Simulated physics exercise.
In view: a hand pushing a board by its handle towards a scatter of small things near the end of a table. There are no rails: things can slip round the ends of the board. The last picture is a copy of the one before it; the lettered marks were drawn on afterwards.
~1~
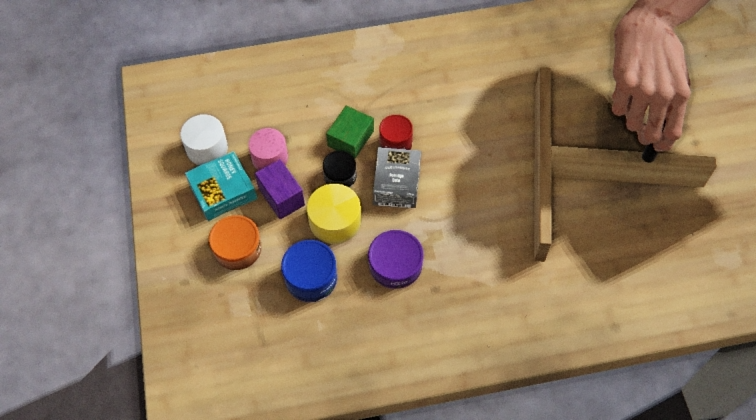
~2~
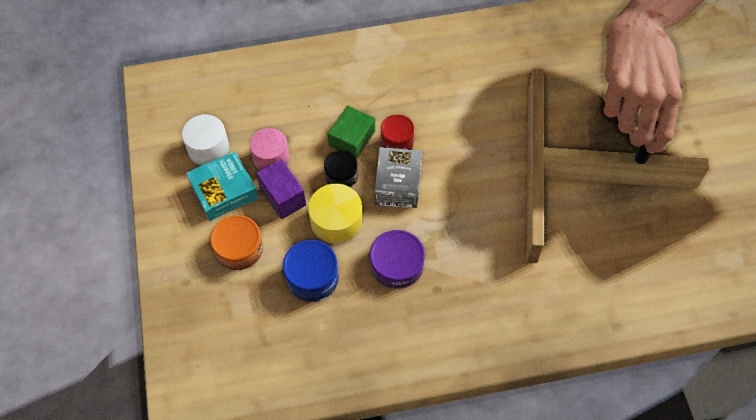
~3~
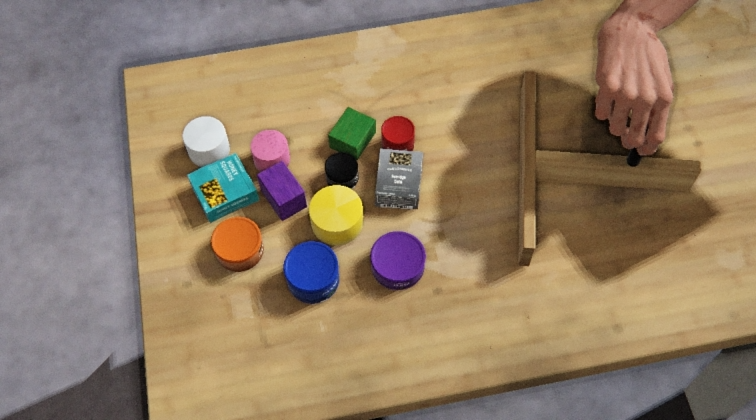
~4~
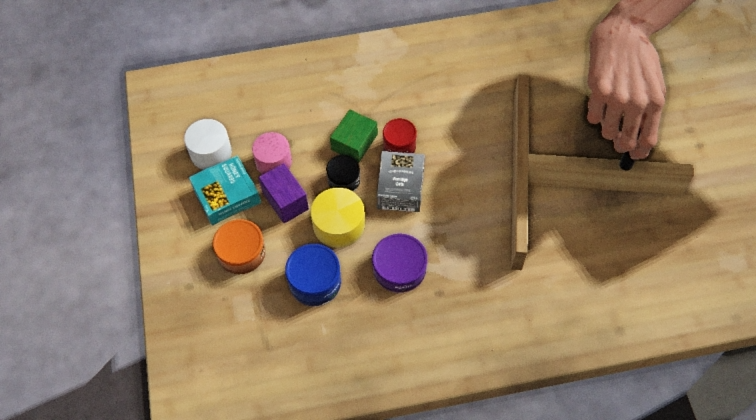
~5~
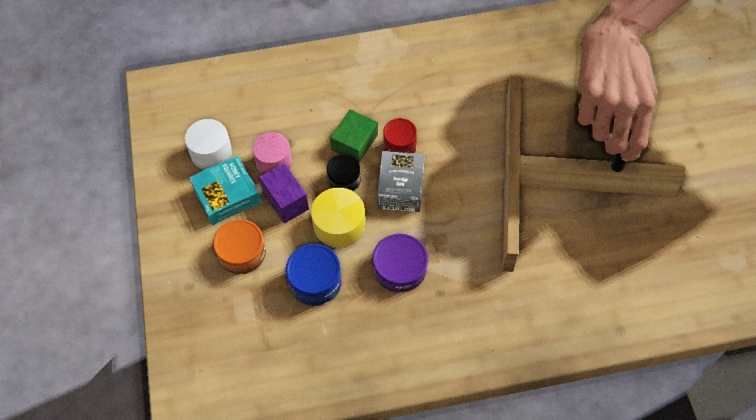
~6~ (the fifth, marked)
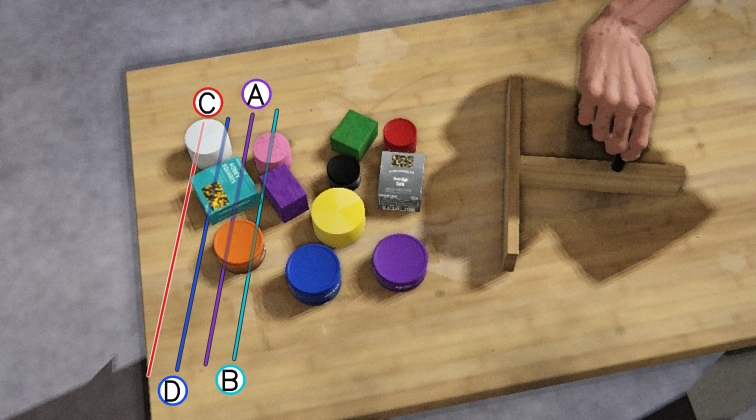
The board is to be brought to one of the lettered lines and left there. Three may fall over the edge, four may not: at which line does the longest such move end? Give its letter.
At D, and not beyond.
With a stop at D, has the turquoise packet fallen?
Yes.
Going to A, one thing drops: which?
The turquoise packet goes over.
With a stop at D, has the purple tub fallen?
By then, no.
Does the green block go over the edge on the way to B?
No.
On the marked copy, A at (231, 230); B at (257, 225); C at (178, 240); D at (204, 235).
With D. Early on, board (403, 180); purple tub (364, 263); red jar (385, 140).
Further on, board (290, 200); turquoise packet (161, 204); orange tub (191, 265).
At the end, board (202, 216); orange tub over the edge; turquoise packet over the edge; two fallen.
As for the rest, A is within the limit but short; B is within the limit but short; C drops seven.
